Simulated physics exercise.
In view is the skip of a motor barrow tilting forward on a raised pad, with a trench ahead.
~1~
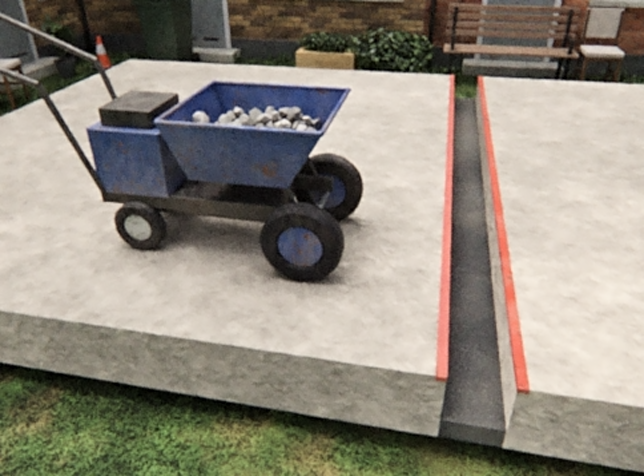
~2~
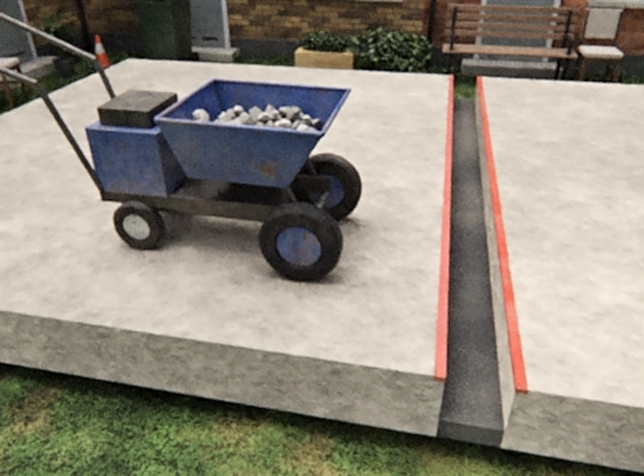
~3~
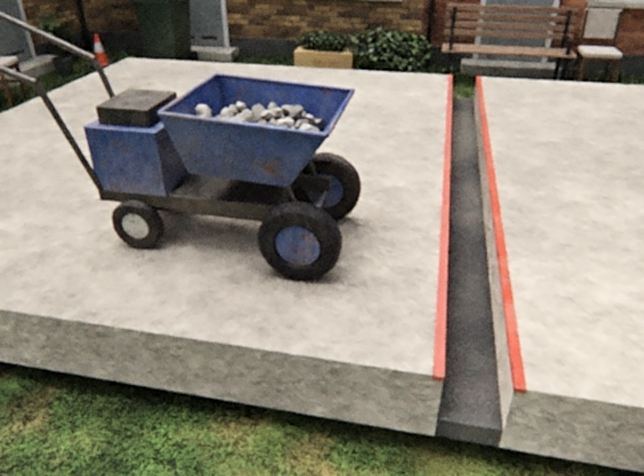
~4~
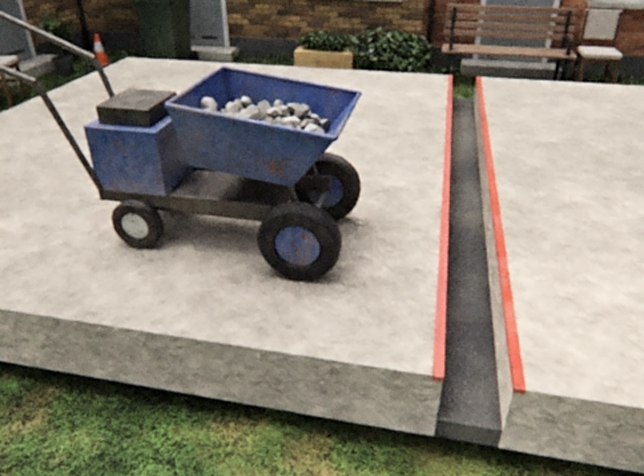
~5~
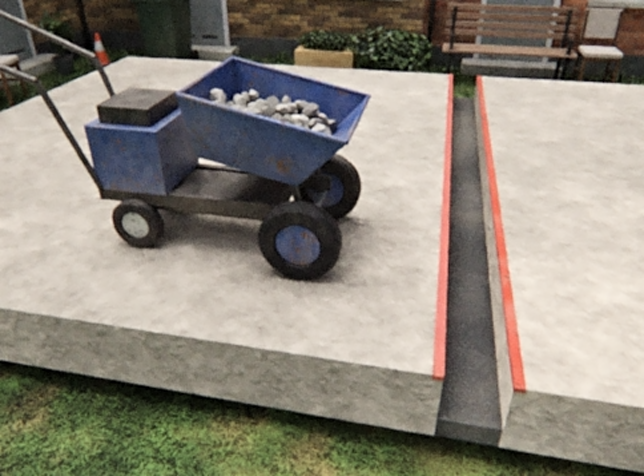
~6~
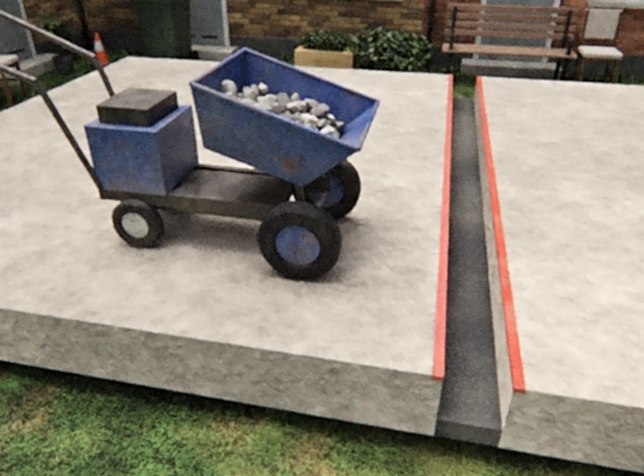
A blue skip filled with broken stones tilts forward on a barrow near a trench.
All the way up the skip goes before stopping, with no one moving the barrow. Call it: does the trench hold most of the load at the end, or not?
It does - it holds the larger portion.
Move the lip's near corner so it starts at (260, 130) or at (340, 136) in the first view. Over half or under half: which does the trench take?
One after the other: The lesser share and the greater share.
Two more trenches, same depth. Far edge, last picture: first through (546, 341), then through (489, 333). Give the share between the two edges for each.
I'd say some 90 in a hundred, followed by 80 in a hundred.
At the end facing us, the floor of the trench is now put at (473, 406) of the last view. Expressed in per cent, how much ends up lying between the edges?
80 per cent, roughly.
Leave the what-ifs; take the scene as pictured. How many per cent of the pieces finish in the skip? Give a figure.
Roughly 0 per cent.
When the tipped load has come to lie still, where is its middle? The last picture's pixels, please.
At about (467, 286), give or take.
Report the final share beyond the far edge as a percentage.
Roughly 0 per cent of the load.
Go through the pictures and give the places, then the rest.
In the first picture, lip of the skip near (321, 134), level; top of the load near (257, 133), broken stones; first edge of the trench near (443, 327); far edge near (517, 337), the trench under half as wide as the skip, and about as deep as wide.
In the second picture, lip of the skip near (322, 135), level; top of the load near (257, 132).
In the third picture, lip of the skip near (327, 136), tipped barely; top of the load near (259, 129).
In the fourth picture, lip of the skip near (335, 139), tipped a little; top of the load near (251, 129).
In the fifth picture, lip of the skip near (346, 143), tipped a little; top of the load near (239, 113).
In the sixth picture, lip of the skip near (358, 149), tipped clearly; top of the load near (249, 107); first edge of the trench near (440, 326); far edge near (513, 336).
Shortly afterwards, skip tipped steeply; the whole lot in the skip.
Next, skip tipped right over; all but a few in the skip; a little short of the trench; only a few in or heaped over the trench; only a few falling.
Some moments later, skip tipped right over; a little in the skip; a little short of the trench; near two thirds in or heaped over the trench.
In the end, skip tipped right over; a little short of the trench; all but a few in or heaped over the trench; none at all beyond it.
